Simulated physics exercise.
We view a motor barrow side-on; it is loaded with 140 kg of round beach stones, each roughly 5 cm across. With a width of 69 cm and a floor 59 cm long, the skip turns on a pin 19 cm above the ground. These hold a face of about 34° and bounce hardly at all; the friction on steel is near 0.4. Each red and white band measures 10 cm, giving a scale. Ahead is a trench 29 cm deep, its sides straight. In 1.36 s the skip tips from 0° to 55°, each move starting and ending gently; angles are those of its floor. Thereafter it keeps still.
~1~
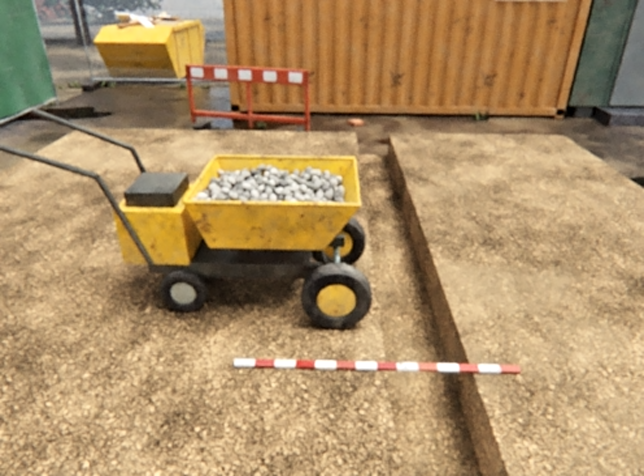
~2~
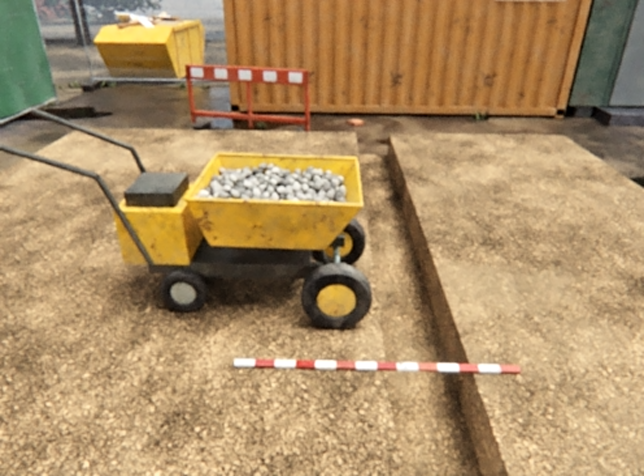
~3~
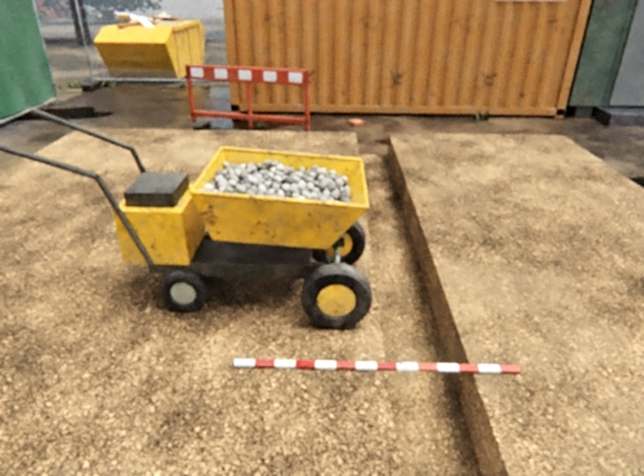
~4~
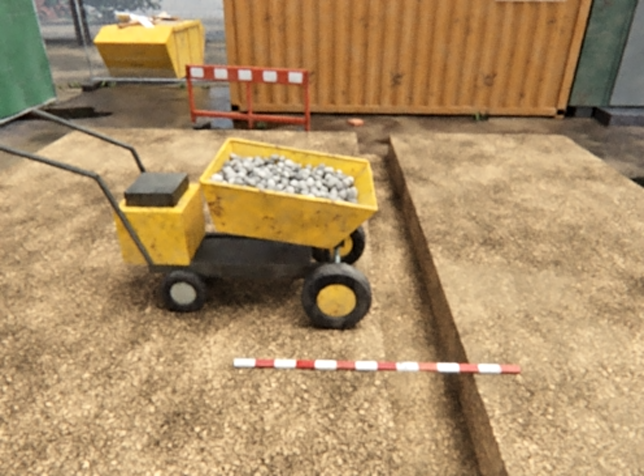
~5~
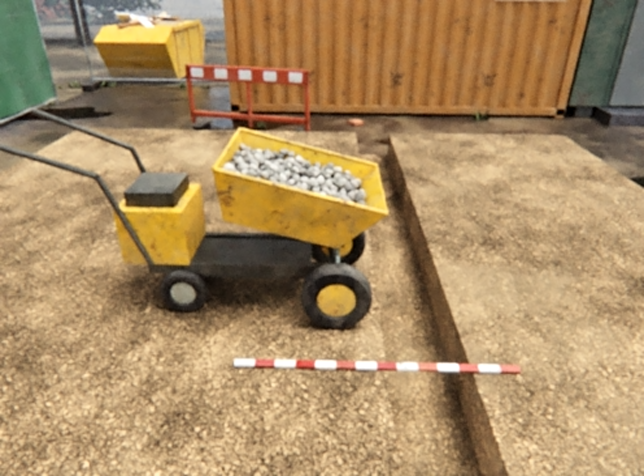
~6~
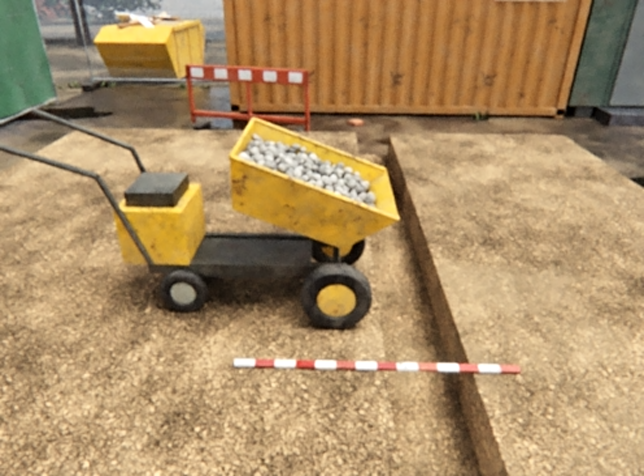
On a gravelly yard with an orange container behind, a yellow motor barrow loaded with rounded grey stones stands beside a straight-sided trench, near a red and white rod. Its skip starts level, then tilts forward to the right, the rear rising clear of the dark chassis while the stones stay heaped inside.
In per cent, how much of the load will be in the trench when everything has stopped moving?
Around 24 per cent of it.
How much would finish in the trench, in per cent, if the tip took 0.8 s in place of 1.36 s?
In that case some 15 per cent.
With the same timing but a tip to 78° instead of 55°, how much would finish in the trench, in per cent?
In that case near 25 per cent.
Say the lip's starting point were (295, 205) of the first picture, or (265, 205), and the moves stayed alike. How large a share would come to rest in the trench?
Roughly 50 in a hundred from the first, 45 in a hundred from the second.
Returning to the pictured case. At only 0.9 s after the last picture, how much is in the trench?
Some 5 per cent.
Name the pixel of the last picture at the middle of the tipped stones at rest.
About (457, 296).
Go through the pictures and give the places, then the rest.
Lip at (360, 205), floor tilted 0°, highest stones at (272, 180), in the first frame.
The skip is at 1°, its lip at (362, 206); the top of the load is at (268, 177), in the second frame.
Lip at (368, 207), floor tilted 4°, highest stones at (253, 174), in the third frame.
Lip at (377, 210), floor tilted 9°, highest stones at (249, 164), in the fourth frame.
The skip is at 14°, its lip at (387, 214); the top of the load is at (250, 156), in the fifth frame.
Lip at (399, 220), floor tilted 21°, highest stones at (259, 148), in the sixth frame.
Then, 0.4 s after the last picture the floor is at 46°, 100 % in the skip; the foremost stones are at (415, 224).
Then, 0.9 s after the last picture the floor is at 55°, 84 % in the skip, 7 % in the trench, 8 % past the trench; the foremost stones are at (494, 305).
Then, 1.2 s after the last picture the floor is at 55°, 64 % in the skip, 10 % in the trench, 26 % past the trench; the foremost stones are at (550, 300).
Then, 3.2 s after the last picture the floor is at 55°, 47 % in the skip, 24 % in the trench, 29 % past the trench; the foremost stones are at (637, 296).
